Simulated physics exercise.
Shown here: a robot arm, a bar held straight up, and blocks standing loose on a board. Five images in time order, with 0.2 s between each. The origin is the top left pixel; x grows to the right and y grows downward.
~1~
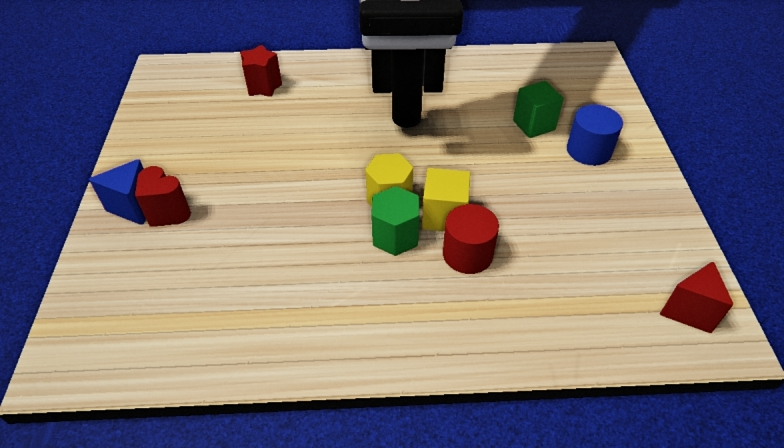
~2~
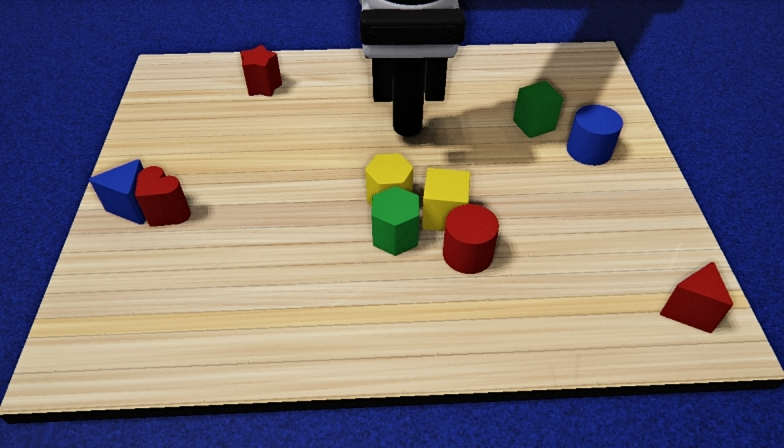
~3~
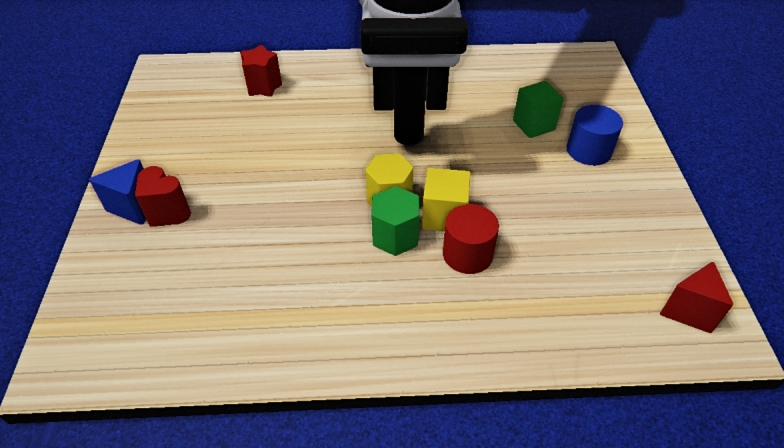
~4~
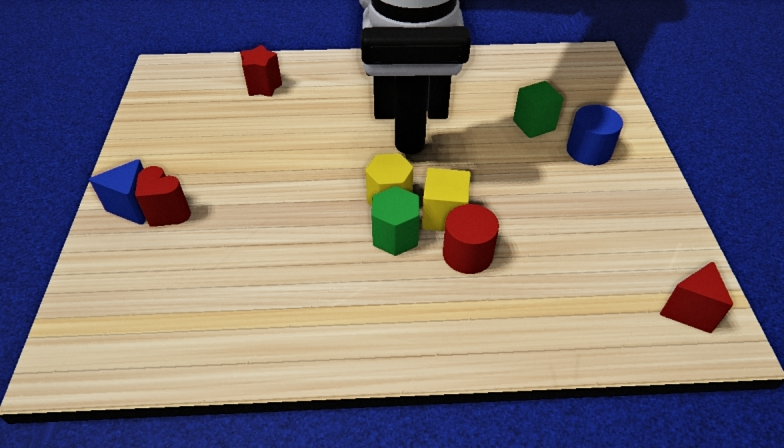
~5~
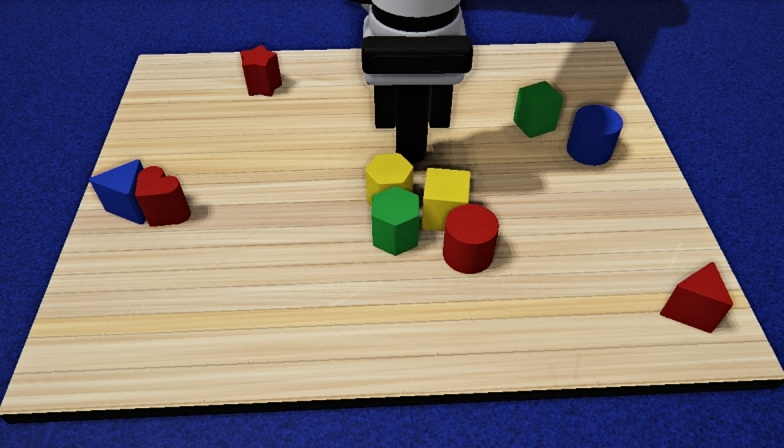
A robot arm reaches in from the top over a pale wooden board on a blue surface, seen from above at an angle by a still camera. Two yellow blocks, a green hexagonal one and a red cylinder cluster near the middle, with red and blue blocks at left, green and blue at upper right, and red ones at upper left and lower right. The arm's upright black bar moves slowly a short way toward the cluster, while every block stays still.
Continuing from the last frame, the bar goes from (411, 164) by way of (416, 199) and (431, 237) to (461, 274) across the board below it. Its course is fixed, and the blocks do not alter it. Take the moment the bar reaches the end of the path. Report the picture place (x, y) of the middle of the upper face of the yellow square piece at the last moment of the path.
I think it will end close to (484, 207).
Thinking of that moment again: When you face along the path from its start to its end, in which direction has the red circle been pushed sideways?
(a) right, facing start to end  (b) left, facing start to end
The correct letter is b.
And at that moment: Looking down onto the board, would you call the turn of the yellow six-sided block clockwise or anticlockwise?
From the top: Clockwise.
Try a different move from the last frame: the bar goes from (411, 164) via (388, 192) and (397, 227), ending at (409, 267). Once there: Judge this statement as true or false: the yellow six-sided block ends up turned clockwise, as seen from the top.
Answer: True.
The first path, step by step. One third of the way, bar at (417, 189); yellow six-sided block at (381, 176), turned 15° clockwise; green six-sided block at (392, 212), turned 20° anticlockwise; yellow square piece at (455, 190), turned 15° anticlockwise.
Two thirds of the way, bar at (432, 227); yellow six-sided block at (380, 177), turned 20° clockwise; green six-sided block at (391, 213), turned 25° anticlockwise; yellow square piece at (475, 203), turned 90° anticlockwise; red circle at (503, 244).
At the end, bar at (462, 264); yellow six-sided block at (380, 177), turned 20° clockwise; green six-sided block at (391, 213), turned 25° anticlockwise; yellow square piece at (484, 207), turned 120° anticlockwise; red circle at (512, 248).
